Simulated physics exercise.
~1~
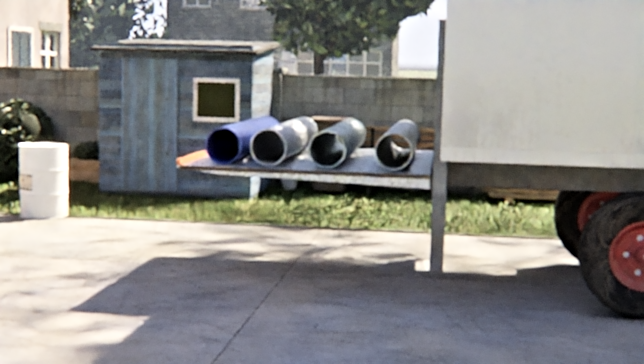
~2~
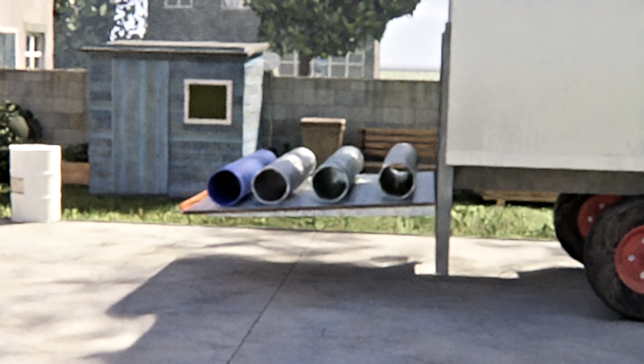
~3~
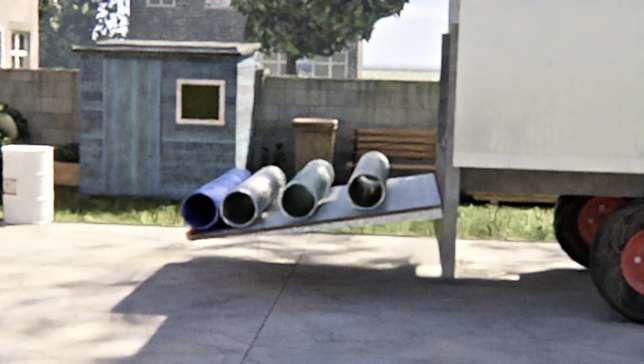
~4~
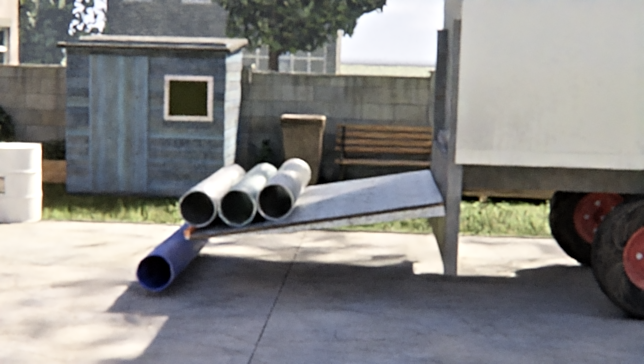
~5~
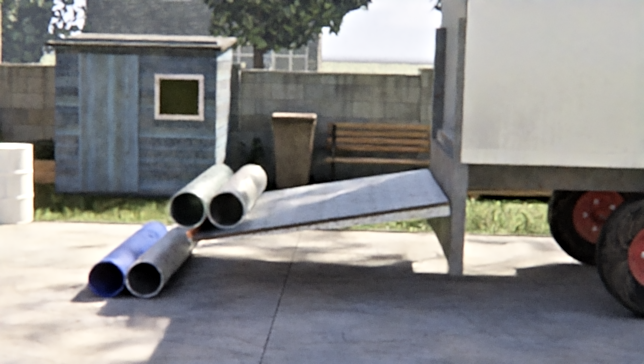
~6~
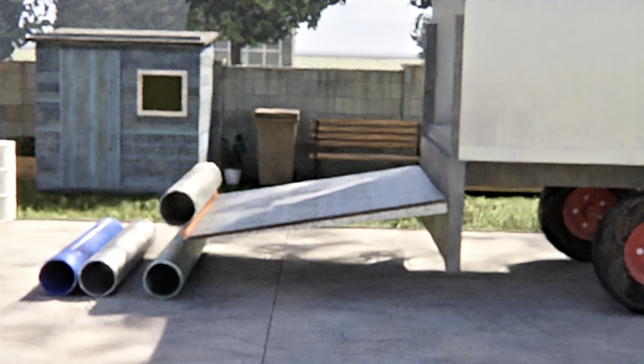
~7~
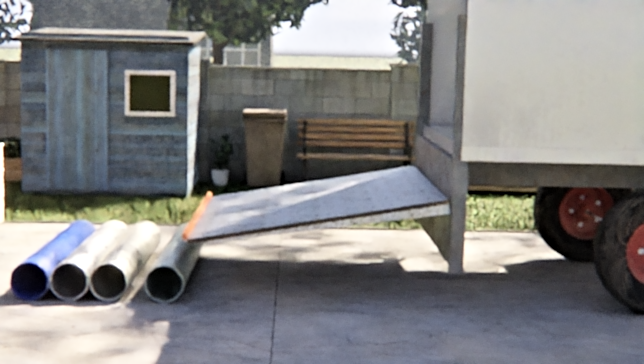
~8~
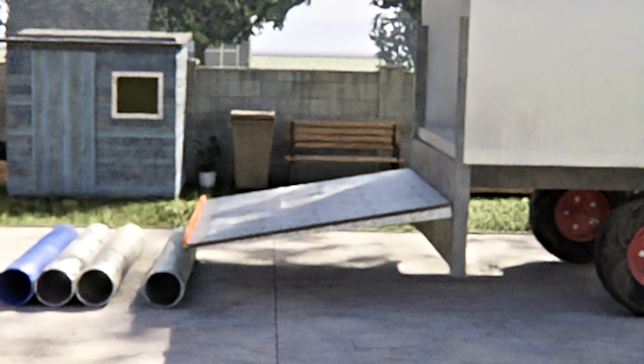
The footage shows four hollow pipes, one of them blue, on a lorry's tail-lift, which drops slightly and tilts down to the left. The blue pipe rolls off the outer edge first, the others follow, and all four end up on the ground beside the sloping plate.
